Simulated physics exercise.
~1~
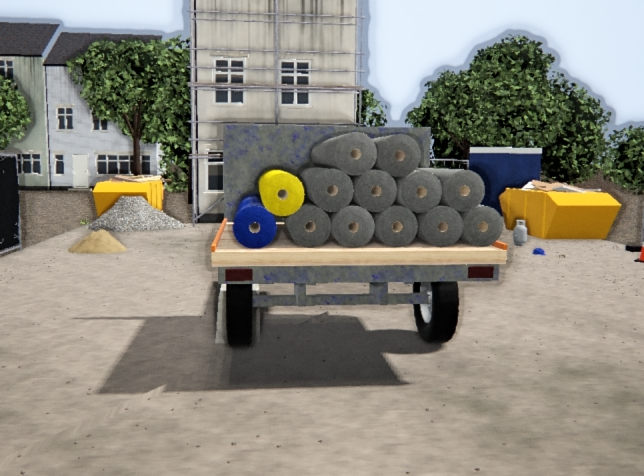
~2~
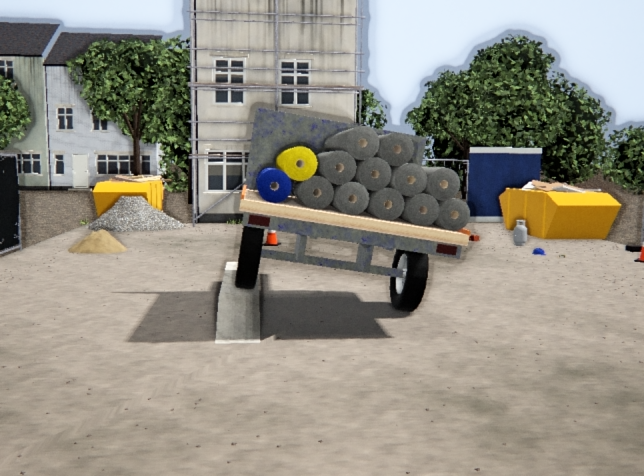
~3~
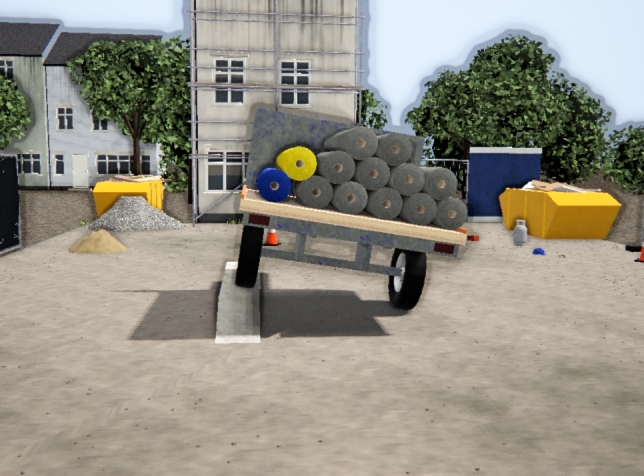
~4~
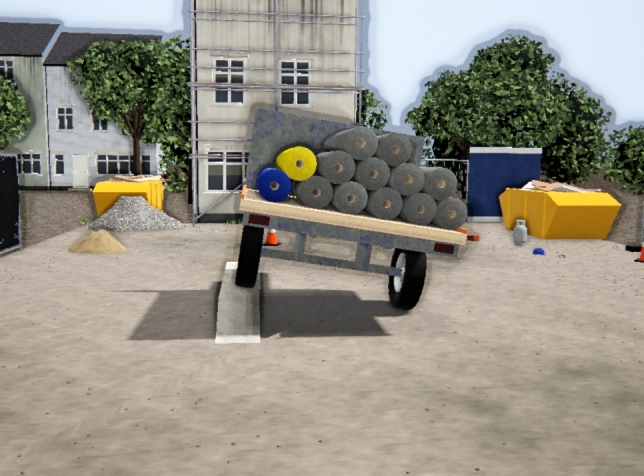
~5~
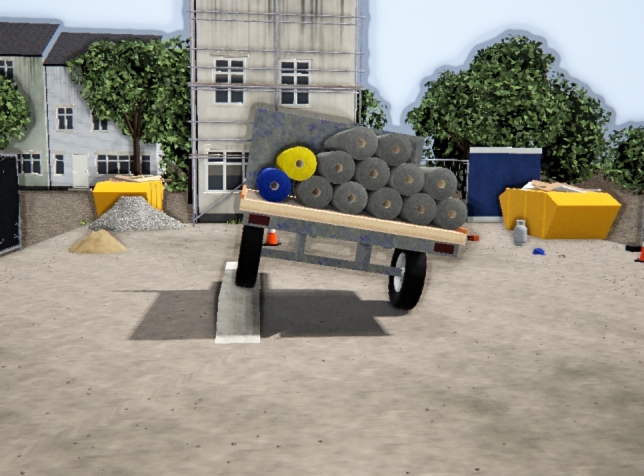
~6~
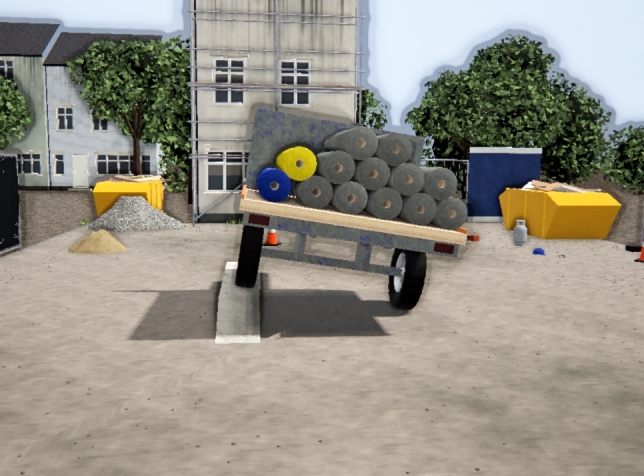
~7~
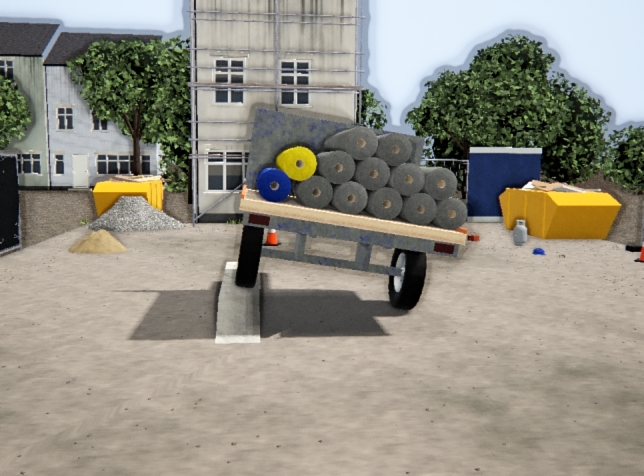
On a sandy building site with skips, rubble heaps and a scaffolded building behind, a flat trailer stands with its back end facing the viewer. It carries a stacked pile of grey rolls, with a blue roll at the lower left and a yellow one resting above it. The trailer moves forward, and its left wheel climbs a narrow concrete ramp, tipping the deck down to the right. The load tilts along with it, but the rolls keep their stacked arrangement. The trailer then stays still on the ramp, with blue, yellow and all the grey rolls still aboard.
